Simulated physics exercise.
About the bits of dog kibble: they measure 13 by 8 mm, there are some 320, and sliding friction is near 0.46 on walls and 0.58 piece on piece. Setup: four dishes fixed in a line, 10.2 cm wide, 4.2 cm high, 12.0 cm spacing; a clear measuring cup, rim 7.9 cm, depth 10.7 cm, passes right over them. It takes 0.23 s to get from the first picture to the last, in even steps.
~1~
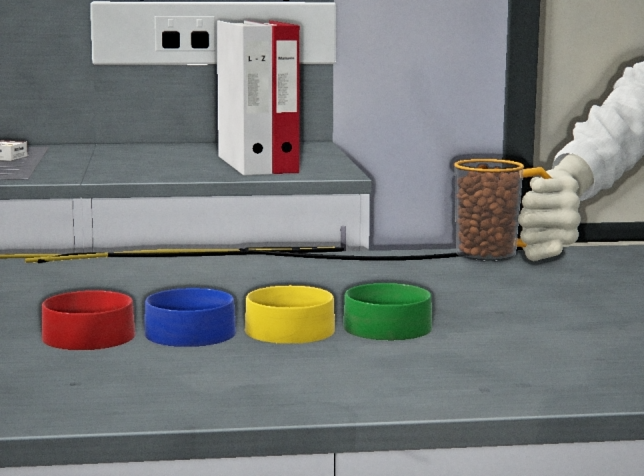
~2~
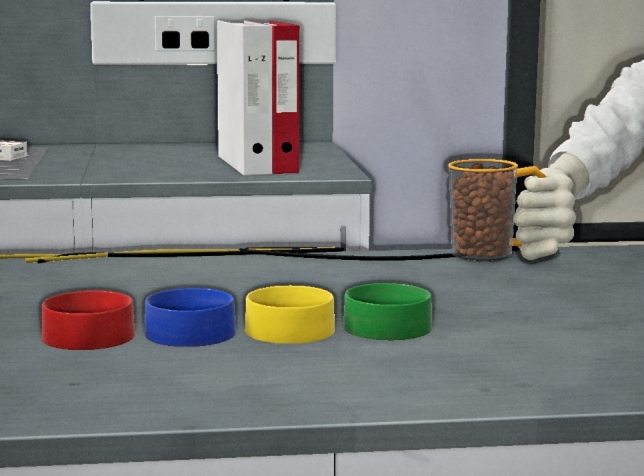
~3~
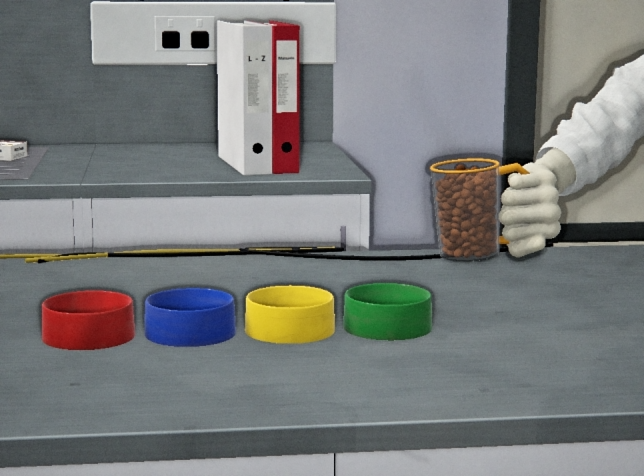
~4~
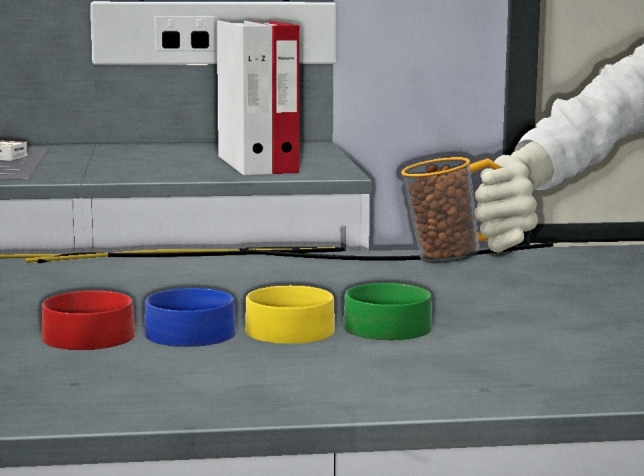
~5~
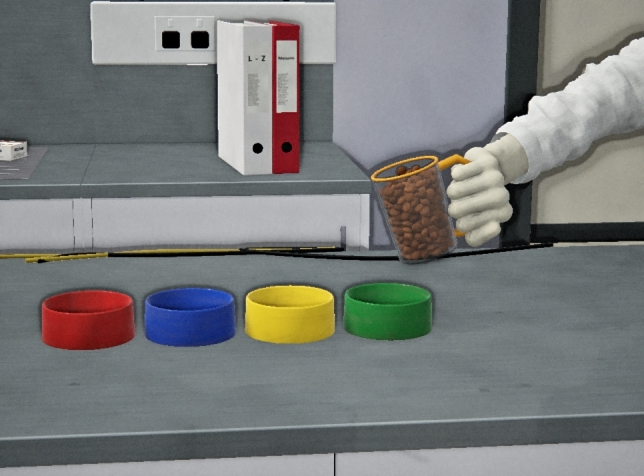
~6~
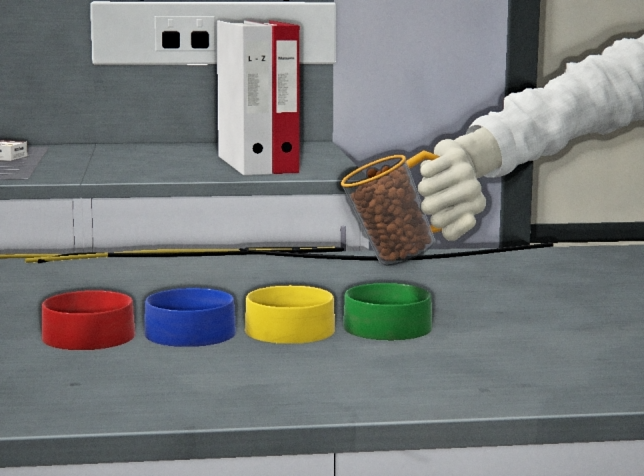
A grey laboratory-style counter is seen from the front by a still camera, with a socket panel and white and red binders behind it. Red, blue, yellow and green dishes sit in a row from left to centre, while a pale-gloved hand at right holds a clear cup of brown kibble. The hand carries the cup leftward above the counter, gradually tilting it to the left, towards the green dish's side.
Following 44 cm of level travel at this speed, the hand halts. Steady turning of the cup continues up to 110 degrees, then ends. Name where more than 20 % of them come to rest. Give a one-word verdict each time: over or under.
Verdicts: Red over, blue under, green under, yellow under, counter over.
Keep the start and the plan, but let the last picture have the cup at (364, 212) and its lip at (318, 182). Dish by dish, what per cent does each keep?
Per cent kept: Red 70, blue 0, green 0, yellow 0.
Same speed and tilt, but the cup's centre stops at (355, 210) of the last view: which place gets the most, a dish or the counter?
The winner: Yellow.
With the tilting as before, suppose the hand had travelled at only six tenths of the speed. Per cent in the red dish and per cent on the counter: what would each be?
Red 50, counter 40.
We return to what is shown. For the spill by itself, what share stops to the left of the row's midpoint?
Estimated share comes to about 100 per cent.
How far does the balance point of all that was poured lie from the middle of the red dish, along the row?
Some 6 centimetres out on the left-hand side of that dish.
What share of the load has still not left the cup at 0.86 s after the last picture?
Some 35 %.
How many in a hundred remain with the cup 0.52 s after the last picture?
Roughly 85 per cent, give or take.
Then, 0.32 s after the last picture, tilt 66 degrees; cup holds 100 %.
Then, 0.52 s after the last picture, tilt 94 degrees; cup holds 85 %.
Then, 0.86 s after the last picture, tilt 110 degrees; cup holds 35 %, red 25 %.
In the end, red 50 %, blue 0 %, green 0 %, yellow 0 %, counter 40 %, cup 10 %.
